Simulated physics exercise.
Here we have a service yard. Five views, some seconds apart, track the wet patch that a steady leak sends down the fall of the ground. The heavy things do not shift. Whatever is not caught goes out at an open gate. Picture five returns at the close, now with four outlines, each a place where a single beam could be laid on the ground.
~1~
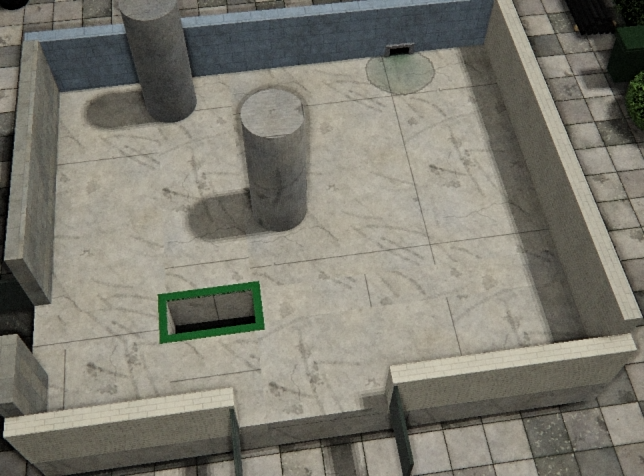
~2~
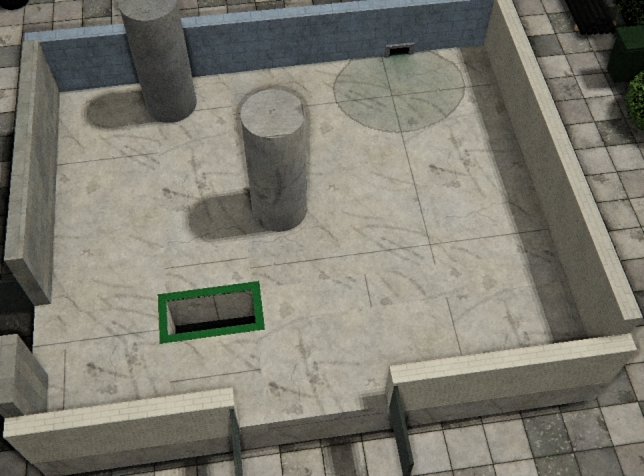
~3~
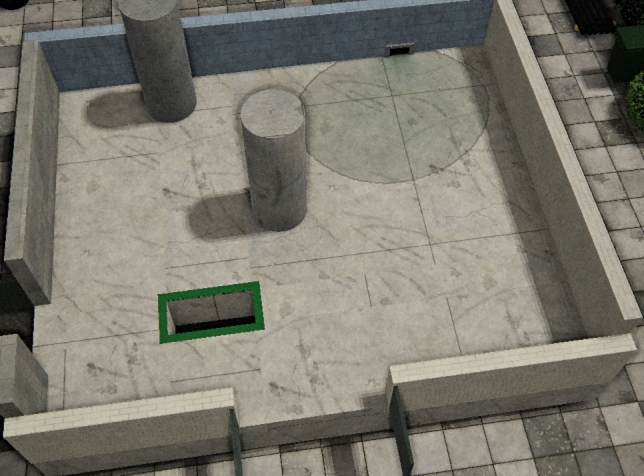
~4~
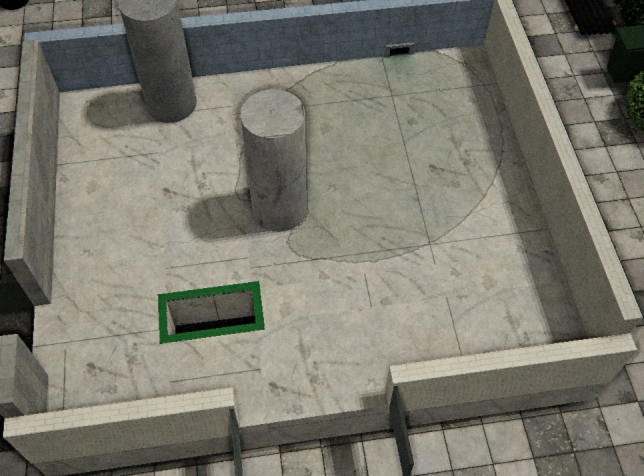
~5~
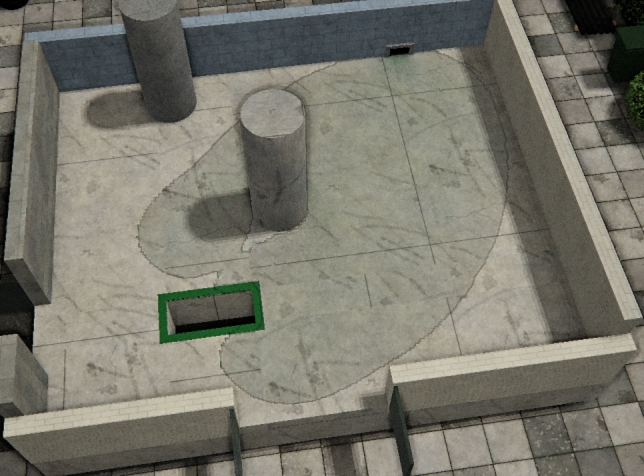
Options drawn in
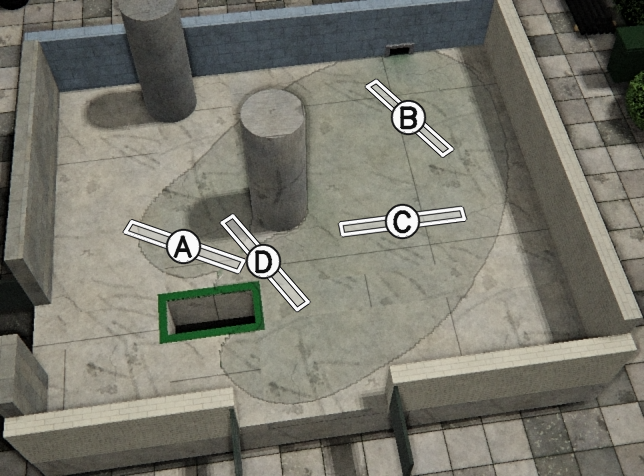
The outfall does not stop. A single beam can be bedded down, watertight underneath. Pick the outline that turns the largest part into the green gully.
The best place is C.
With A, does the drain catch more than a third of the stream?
No.
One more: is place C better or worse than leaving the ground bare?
It is better.
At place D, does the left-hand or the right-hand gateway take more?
The right one.
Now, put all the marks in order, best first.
C, A, B, D.
In white, A from (128, 226) to (240, 266); B from (371, 83) to (447, 152); C from (341, 229) to (462, 213); D from (227, 219) to (302, 305).
For place A, about 21 % of the stream goes into the green gully, about 76 % out by the gates.
For place B, about 8 % of the stream goes into the green gully, about 89 % out by the gates.
For place C, about 34 % of the stream goes into the green gully, about 63 % out by the gates.
For place D, about 3 % of the stream goes into the green gully, about 94 % out by the gates.
